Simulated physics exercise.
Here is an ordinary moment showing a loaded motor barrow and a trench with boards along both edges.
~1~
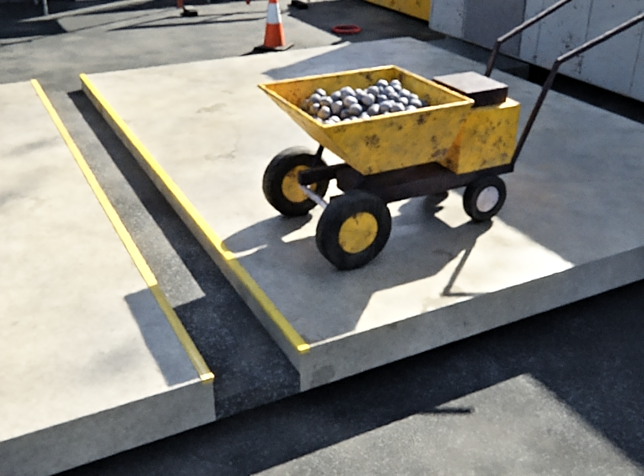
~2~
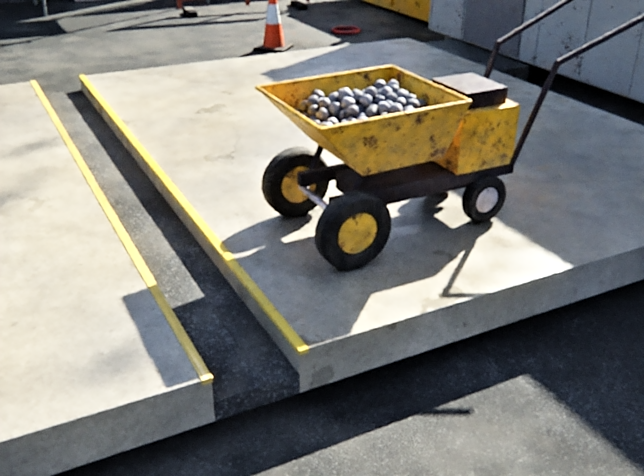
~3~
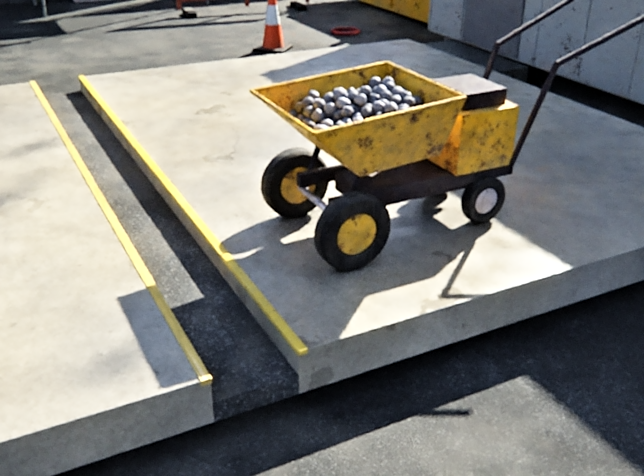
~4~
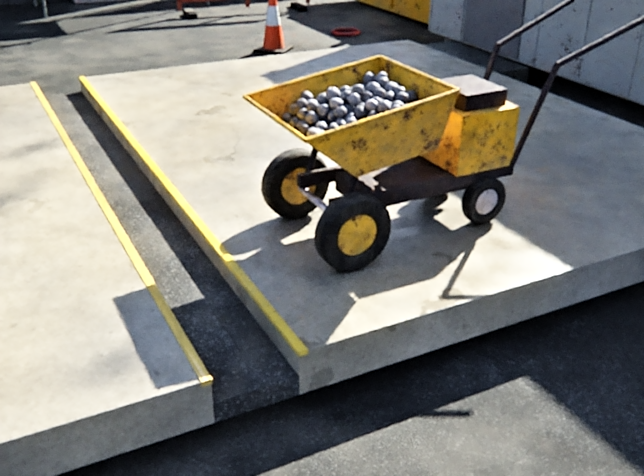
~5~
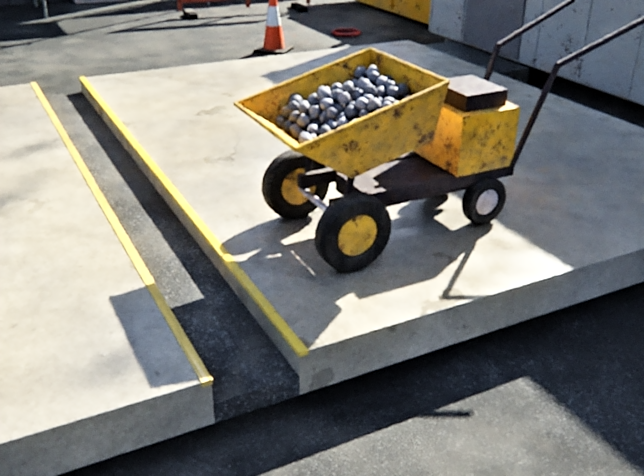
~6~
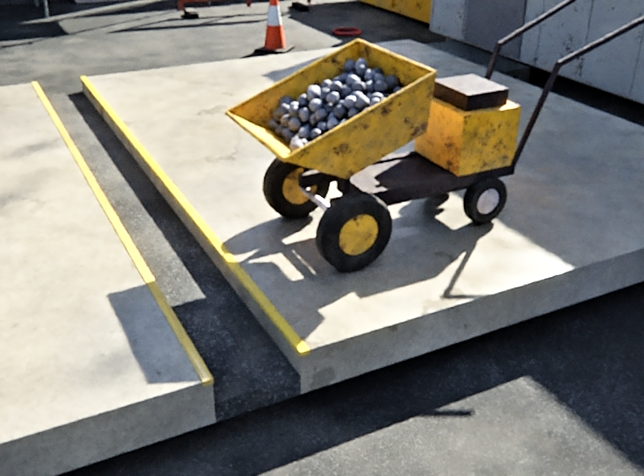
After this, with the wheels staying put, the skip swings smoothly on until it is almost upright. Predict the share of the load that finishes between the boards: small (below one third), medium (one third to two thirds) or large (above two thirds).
The share is large, above two thirds.
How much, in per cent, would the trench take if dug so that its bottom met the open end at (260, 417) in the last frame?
The share comes out near 100 percent.
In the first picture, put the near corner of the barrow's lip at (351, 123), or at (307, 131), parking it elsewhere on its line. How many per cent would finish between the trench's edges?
Some 80 in a hundred, then some 70 in a hundred.
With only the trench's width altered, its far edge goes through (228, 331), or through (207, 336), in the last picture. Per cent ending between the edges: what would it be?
Respectively, 40 % and 70 %.
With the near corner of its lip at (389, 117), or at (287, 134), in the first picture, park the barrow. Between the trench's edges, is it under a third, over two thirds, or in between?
Lab note - position 1: The middle third; position 2: One to two thirds.
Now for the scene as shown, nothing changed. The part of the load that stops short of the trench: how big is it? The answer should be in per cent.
Result: Close to 0 %.
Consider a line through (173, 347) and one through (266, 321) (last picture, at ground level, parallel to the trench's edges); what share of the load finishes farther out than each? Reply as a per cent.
10 and 90 in a hundred.
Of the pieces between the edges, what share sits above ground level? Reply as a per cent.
Estimate: Near 20 in a hundred.
Just after the last frame, skip tipped steeply; every one in the skip.
A moment on, skip tipped right over; roughly a third in the skip; roughly half in or heaped over the trench; just a few beyond it; just a few falling.
Further on, skip tipped right over; about a tenth in the skip; the larger part in or heaped over the trench; about a tenth beyond it.
When it is over, skip tipped right over; about a tenth in the skip; the larger part in or heaped over the trench; about a tenth beyond it.
